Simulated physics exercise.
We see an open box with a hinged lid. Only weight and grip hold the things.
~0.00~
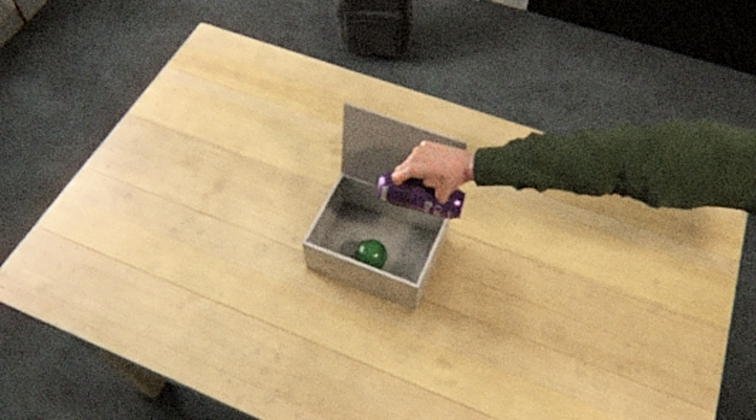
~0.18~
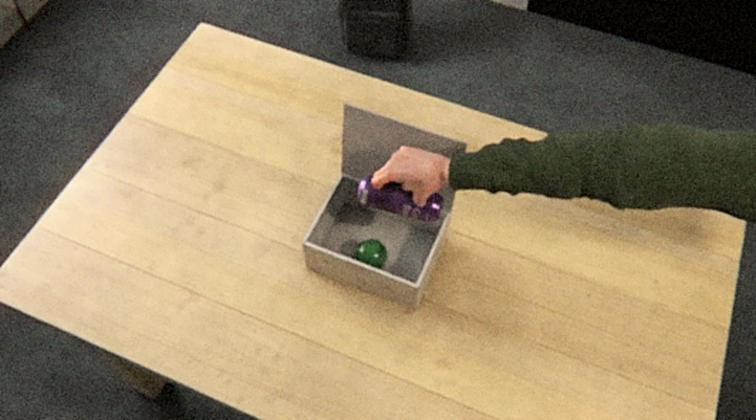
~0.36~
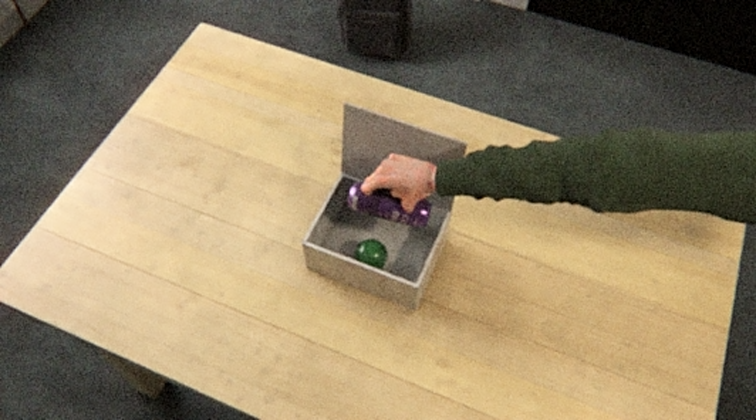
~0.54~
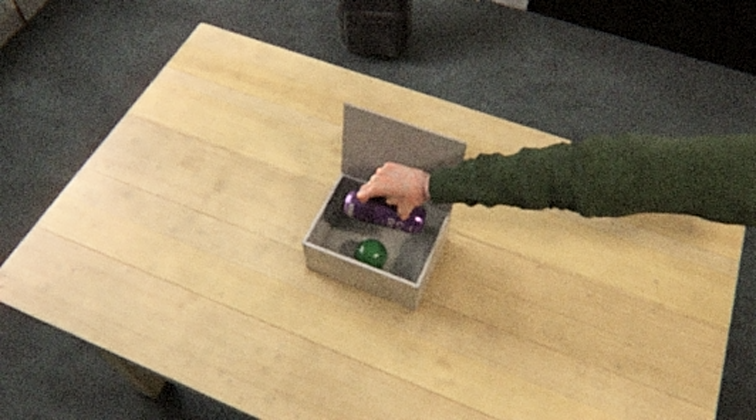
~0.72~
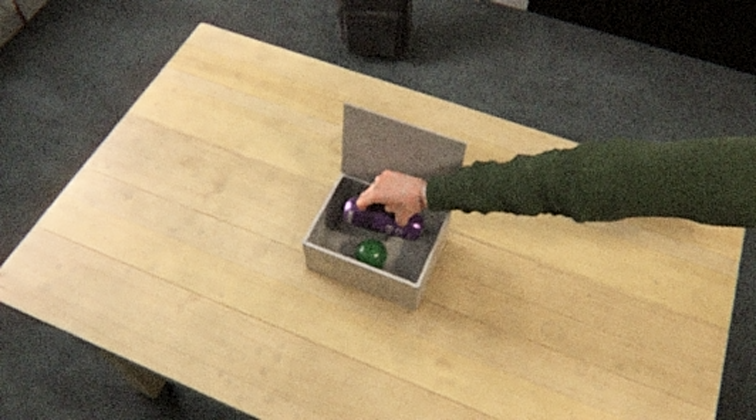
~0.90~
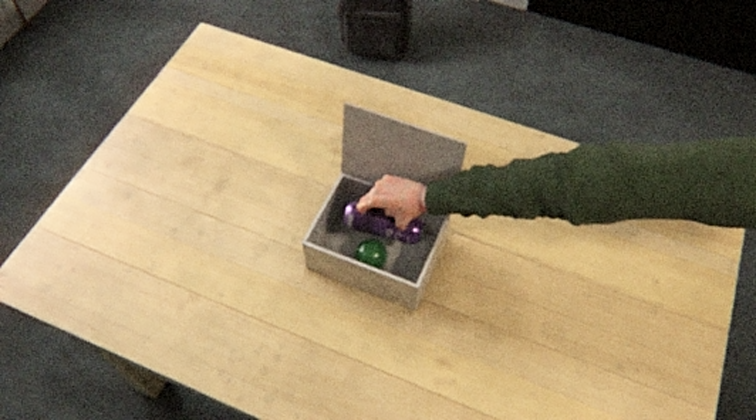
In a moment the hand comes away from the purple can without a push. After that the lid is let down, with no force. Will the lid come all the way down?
It closes.
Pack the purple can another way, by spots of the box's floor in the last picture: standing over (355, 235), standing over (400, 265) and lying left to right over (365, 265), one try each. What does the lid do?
First, it stays ajar; second, it is held up; third, it closes.
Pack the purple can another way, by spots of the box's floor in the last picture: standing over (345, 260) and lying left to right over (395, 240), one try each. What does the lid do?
In the first case it is held up; in the second case it closes.
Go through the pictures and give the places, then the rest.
The first frame shows still above its spot; purple can (421, 195); green apple (371, 256).
The second frame shows still above its spot; purple can (400, 199); green apple (371, 256).
The third frame shows still above its spot; purple can (389, 205); green apple (371, 256).
The fourth frame shows still above its spot; purple can (385, 212); green apple (371, 256).
The fifth frame shows still above its spot; purple can (384, 219); green apple (371, 256).
The sixth frame shows in place under the hand; purple can (384, 223); green apple (371, 256).
Around 1.30 s, purple can displaced about its own width near (388, 223).
Around 2.30 s, lid 72° above the rim; purple can displaced about its own width near (387, 225); green apple displaced a little.
Around 2.70 s, lid 39° above the rim; purple can displaced about its own width near (387, 225); green apple displaced a little.
Around 3.00 s, lid 7° above the rim; purple can displaced about its own width near (387, 225); green apple displaced a little.
Finally (3.6 s), lid shut; moved from the start, purple can; green apple still in place. Final places as the last picture's camera would see them, purple can near (387, 225).
